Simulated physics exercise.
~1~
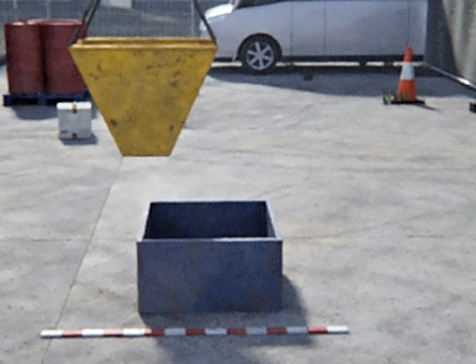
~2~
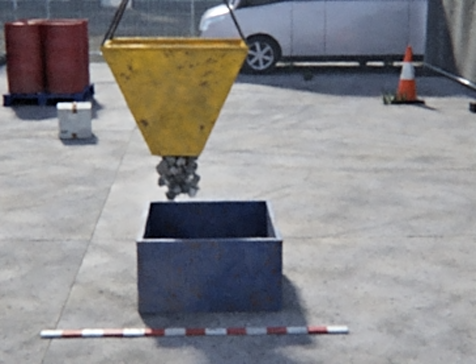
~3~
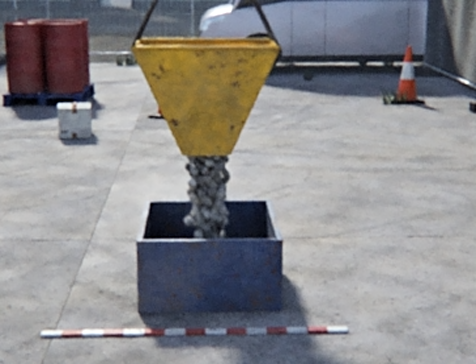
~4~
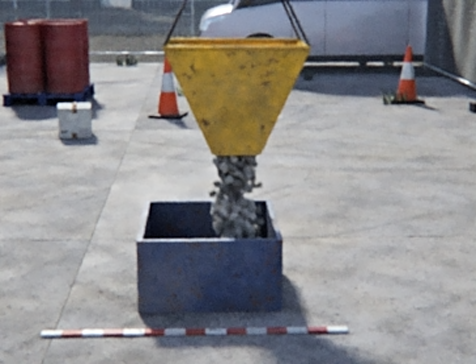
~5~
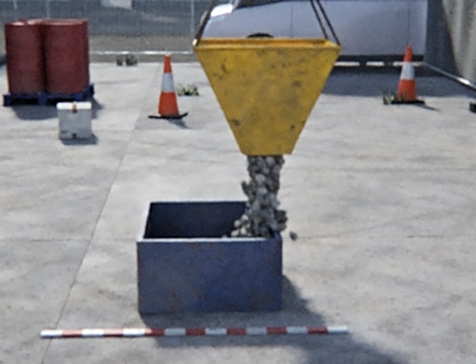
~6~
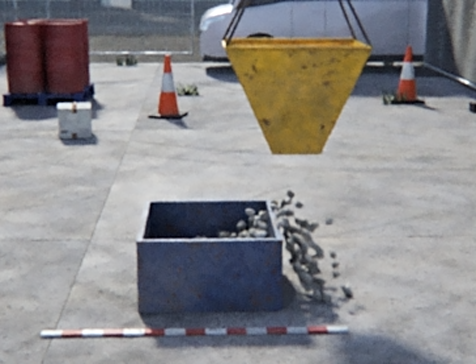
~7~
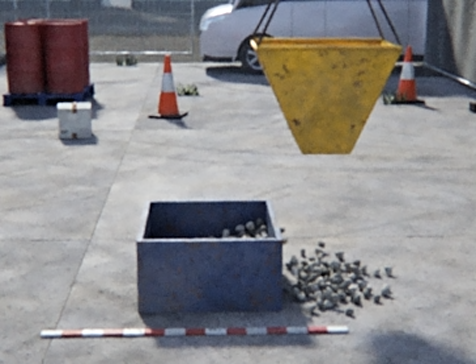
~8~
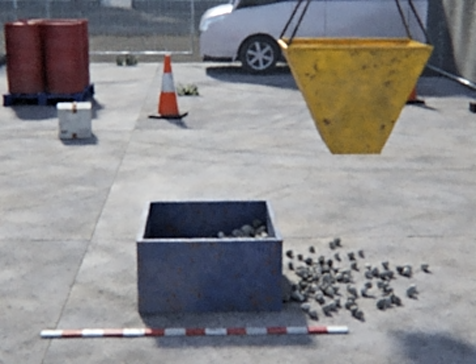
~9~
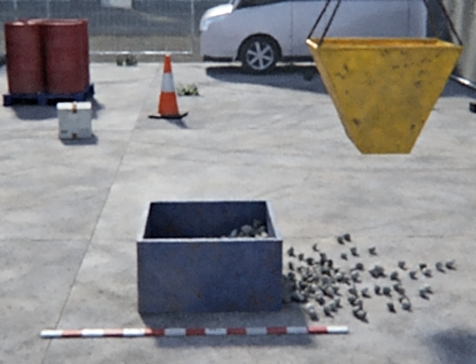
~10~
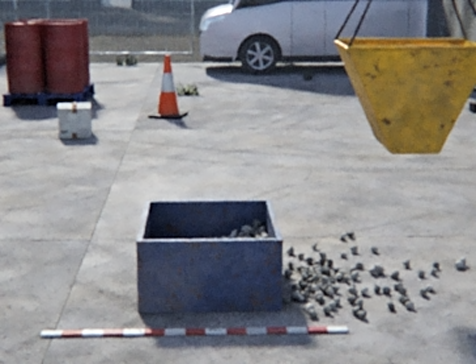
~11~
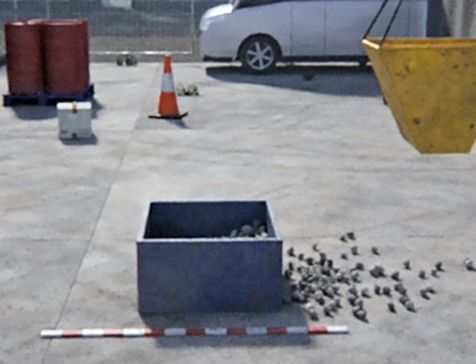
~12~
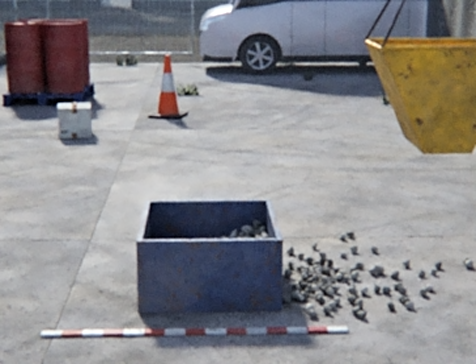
A yellow skip moves right, dropping grey stones into a bin and onto the ground.
